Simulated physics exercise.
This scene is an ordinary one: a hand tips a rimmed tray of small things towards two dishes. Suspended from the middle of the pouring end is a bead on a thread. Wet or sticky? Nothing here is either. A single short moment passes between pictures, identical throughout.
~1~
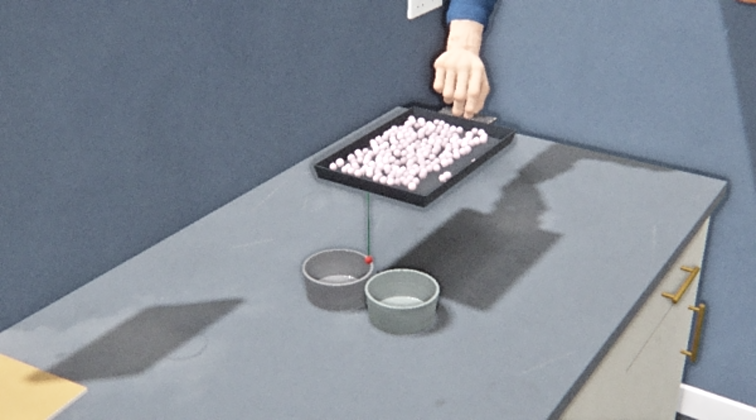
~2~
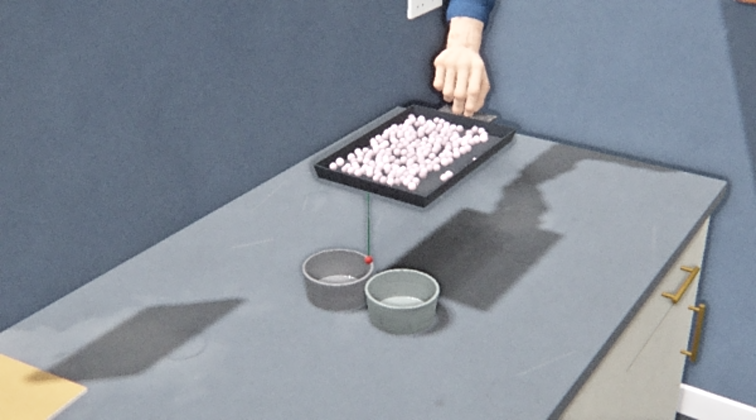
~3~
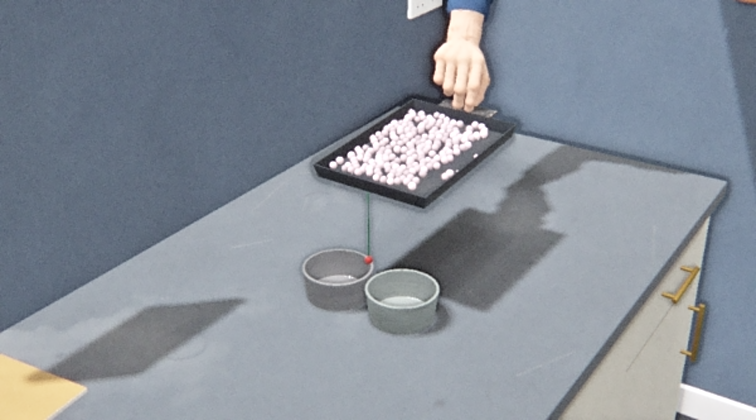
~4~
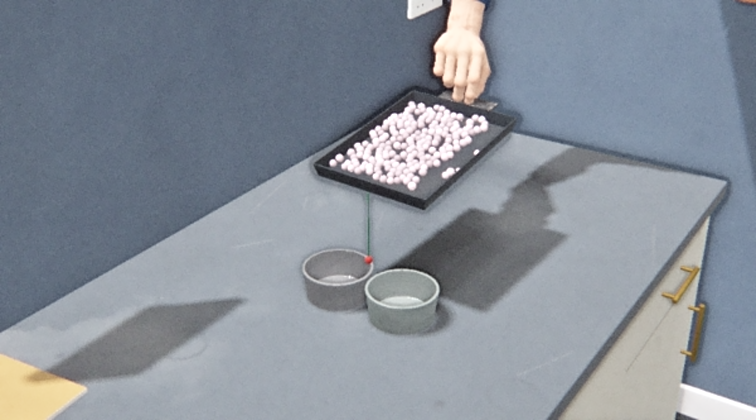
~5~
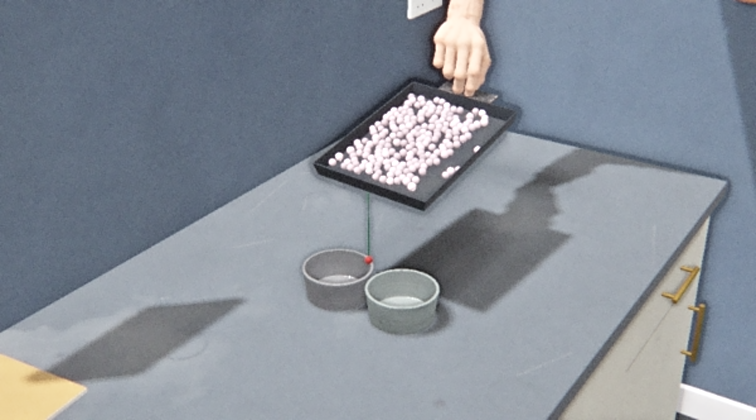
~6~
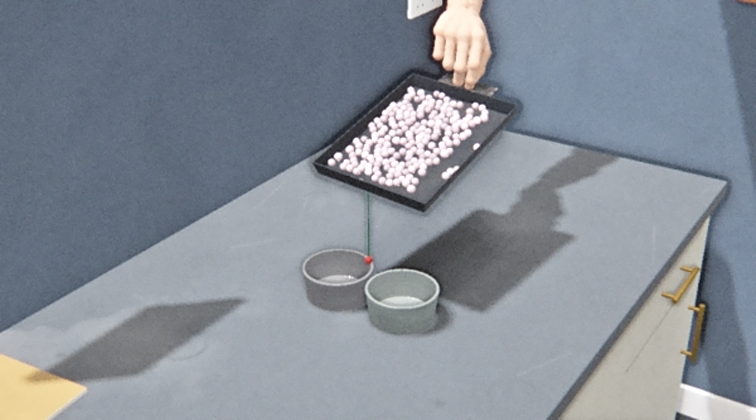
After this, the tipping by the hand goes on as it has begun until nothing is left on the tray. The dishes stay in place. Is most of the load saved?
The greater share ends up in the dishes.
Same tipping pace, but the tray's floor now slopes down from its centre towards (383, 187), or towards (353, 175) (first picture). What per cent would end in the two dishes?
Lab note: Try one about 50 %, try two about 50 %.
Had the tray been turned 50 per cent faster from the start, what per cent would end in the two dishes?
It would be around 70 per cent.
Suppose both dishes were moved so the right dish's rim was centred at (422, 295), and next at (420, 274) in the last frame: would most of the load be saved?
Earlier try a majority share, later try a minority share.
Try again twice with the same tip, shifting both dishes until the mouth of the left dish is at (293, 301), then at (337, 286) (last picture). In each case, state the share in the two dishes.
First position: Some 0 %; second position: Some 80 %.
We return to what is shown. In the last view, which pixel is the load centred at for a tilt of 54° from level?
The load is centred about (401, 184).
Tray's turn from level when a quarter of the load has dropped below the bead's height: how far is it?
At roughly 70°.
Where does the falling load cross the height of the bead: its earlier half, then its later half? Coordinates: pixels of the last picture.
First part (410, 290), rest (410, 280).
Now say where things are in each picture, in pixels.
In the first picture, corners of the pouring end at (318, 164) and (424, 194), level; middle of the load at (411, 152), sugar pearls; left dish at (318, 293); right dish at (383, 316); bead on its thread at (369, 260).
In the second picture, corners of the pouring end at (318, 164) and (424, 194), level; middle of the load at (411, 151).
In the third picture, corners of the pouring end at (318, 164) and (424, 195), tipped barely, lowest at the right corner; middle of the load at (411, 149).
In the fourth picture, corners of the pouring end at (318, 163) and (424, 197), tipped a little, lowest at the right corner; middle of the load at (411, 144).
In the fifth picture, corners of the pouring end at (317, 162) and (424, 199), tipped a little, lowest at the right corner; middle of the load at (411, 141).
In the sixth picture, corners of the pouring end at (317, 161) and (424, 200), tipped a little, lowest at the right corner; middle of the load at (411, 139), nearly all on the move; left dish at (318, 293); right dish at (383, 316).
Soon, tray tipped steeply; most on the tray; a stray few in the right dish; a stray few outside both; a small part in the air.
A while on, tray tipped right over; a small part on the tray; about two thirds in the right dish; about a quarter outside both; a small part in the air.
Towards the end, tray tipped past a quarter turn; most in the right dish; about a quarter outside both.
Finally, tray tipped past a quarter turn; most in the right dish; none in the left dish; about a quarter outside both.
